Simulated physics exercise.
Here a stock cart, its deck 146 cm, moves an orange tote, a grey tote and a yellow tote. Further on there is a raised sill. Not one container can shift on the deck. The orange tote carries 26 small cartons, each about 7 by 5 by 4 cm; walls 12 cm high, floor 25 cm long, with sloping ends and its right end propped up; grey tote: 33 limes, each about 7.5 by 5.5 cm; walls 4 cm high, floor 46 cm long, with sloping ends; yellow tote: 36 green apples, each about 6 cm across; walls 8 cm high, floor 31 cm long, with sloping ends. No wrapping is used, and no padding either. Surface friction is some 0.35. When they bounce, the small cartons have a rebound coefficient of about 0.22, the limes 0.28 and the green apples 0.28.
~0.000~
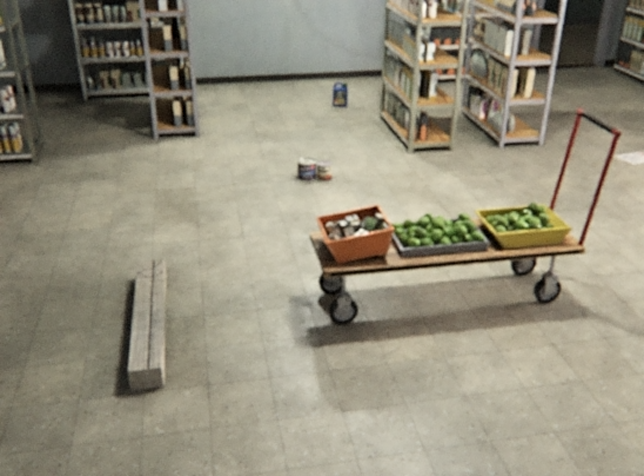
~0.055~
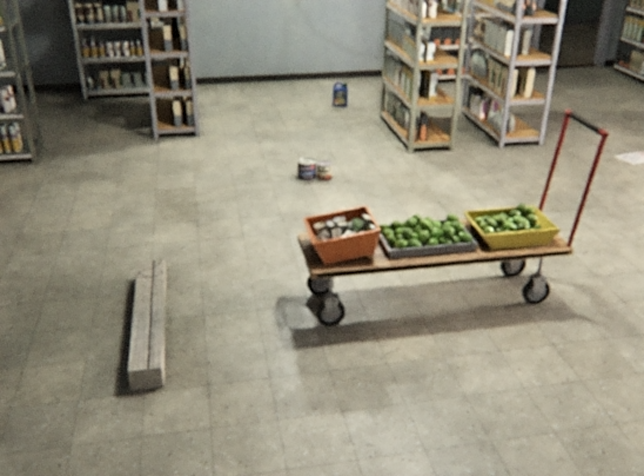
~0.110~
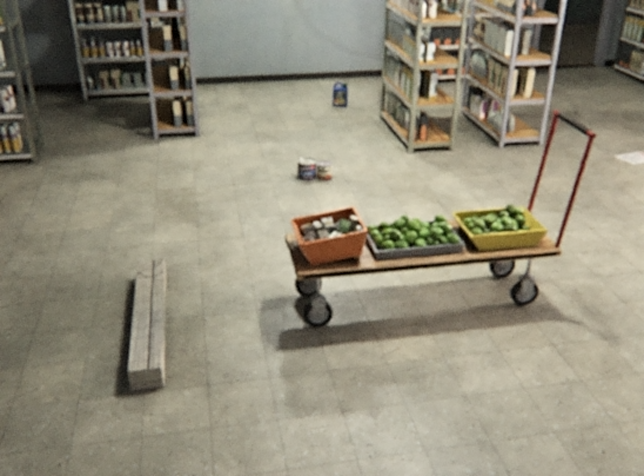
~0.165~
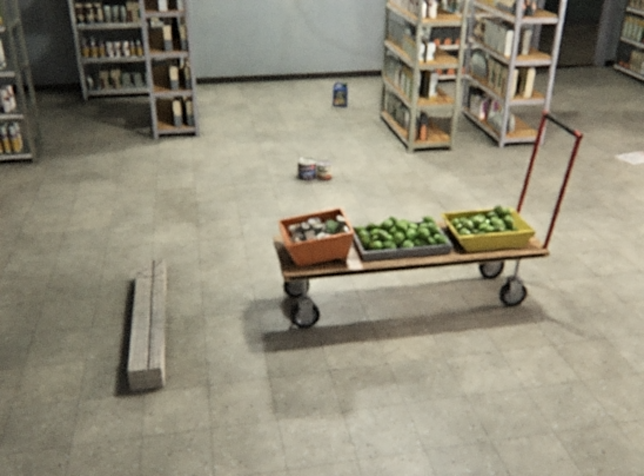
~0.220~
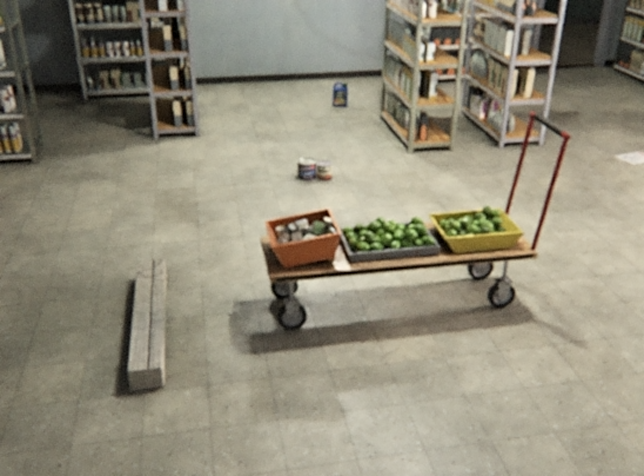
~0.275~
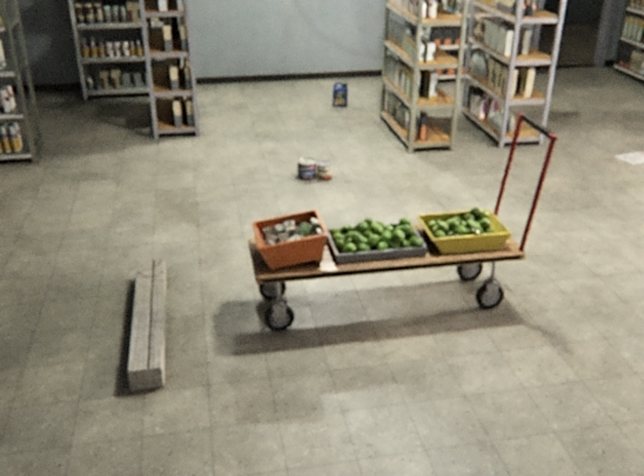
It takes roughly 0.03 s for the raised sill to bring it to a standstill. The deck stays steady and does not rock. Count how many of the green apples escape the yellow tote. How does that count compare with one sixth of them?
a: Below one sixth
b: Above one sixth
Below one sixth (a).
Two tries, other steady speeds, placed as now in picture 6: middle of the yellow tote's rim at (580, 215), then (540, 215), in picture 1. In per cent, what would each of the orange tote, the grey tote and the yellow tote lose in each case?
Losses in order of the tries would be orange tote 10 and 0 %, grey tote 40 and 20 %, yellow tote 40 and 10 %.
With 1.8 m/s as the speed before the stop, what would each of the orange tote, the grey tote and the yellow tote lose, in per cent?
In that case the orange tote sheds 0 per cent of its load, the grey tote 20 per cent, and the yellow tote 10 per cent.
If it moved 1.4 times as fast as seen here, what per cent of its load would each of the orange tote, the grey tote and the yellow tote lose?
Then the orange tote sheds 0 per cent, the grey tote 20 per cent, and the yellow tote 10 per cent.
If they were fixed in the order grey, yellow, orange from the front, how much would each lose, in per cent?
In that arrangement the orange tote sheds 0 per cent of its load, the grey tote 10 per cent, and the yellow tote 0 per cent.
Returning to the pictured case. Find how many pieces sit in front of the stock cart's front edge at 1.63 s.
Around 0.
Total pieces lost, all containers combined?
Some 5 altogether.
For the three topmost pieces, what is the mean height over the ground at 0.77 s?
I'd guess about 54 cm.
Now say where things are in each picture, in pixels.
In the first frame (each is followed by its nearest rim corner in this view), yellow tote, (498, 234); grey tote, (404, 249); 88 cm short of the stop; none out.
The second frame shows yellow tote, (485, 235); grey tote, (391, 250); 81 cm short of the stop.
The third frame shows yellow tote, (473, 236); grey tote, (378, 251); 74 cm short of the stop.
The fourth frame shows yellow tote, (460, 237); grey tote, (365, 252); 67 cm short of the stop.
The fifth frame shows yellow tote, (448, 238); grey tote, (352, 254); 60 cm short of the stop.
The sixth frame shows yellow tote, (435, 239); grey tote, (339, 255); 53 cm short of the stop; none out.
After 0.67 s, impact.
After 0.77 s, orange tote 26 in, 0 out, grey tote 33 in, 0 out and yellow tote 36 in, 0 out.
After 0.89 s, orange tote 26 in, 0 out, grey tote 32 in, 1 out and yellow tote 36 in, 0 out.
After 1.12 s, orange tote 26 in, 0 out, grey tote 29 in, 4 out and yellow tote 35 in, 1 out.
When it is over (at 1.63 s), orange tote 26 in, 0 out, grey tote 29 in, 4 out and yellow tote 35 in, 1 out. Asked share, 1 of 36, 3 per cent.
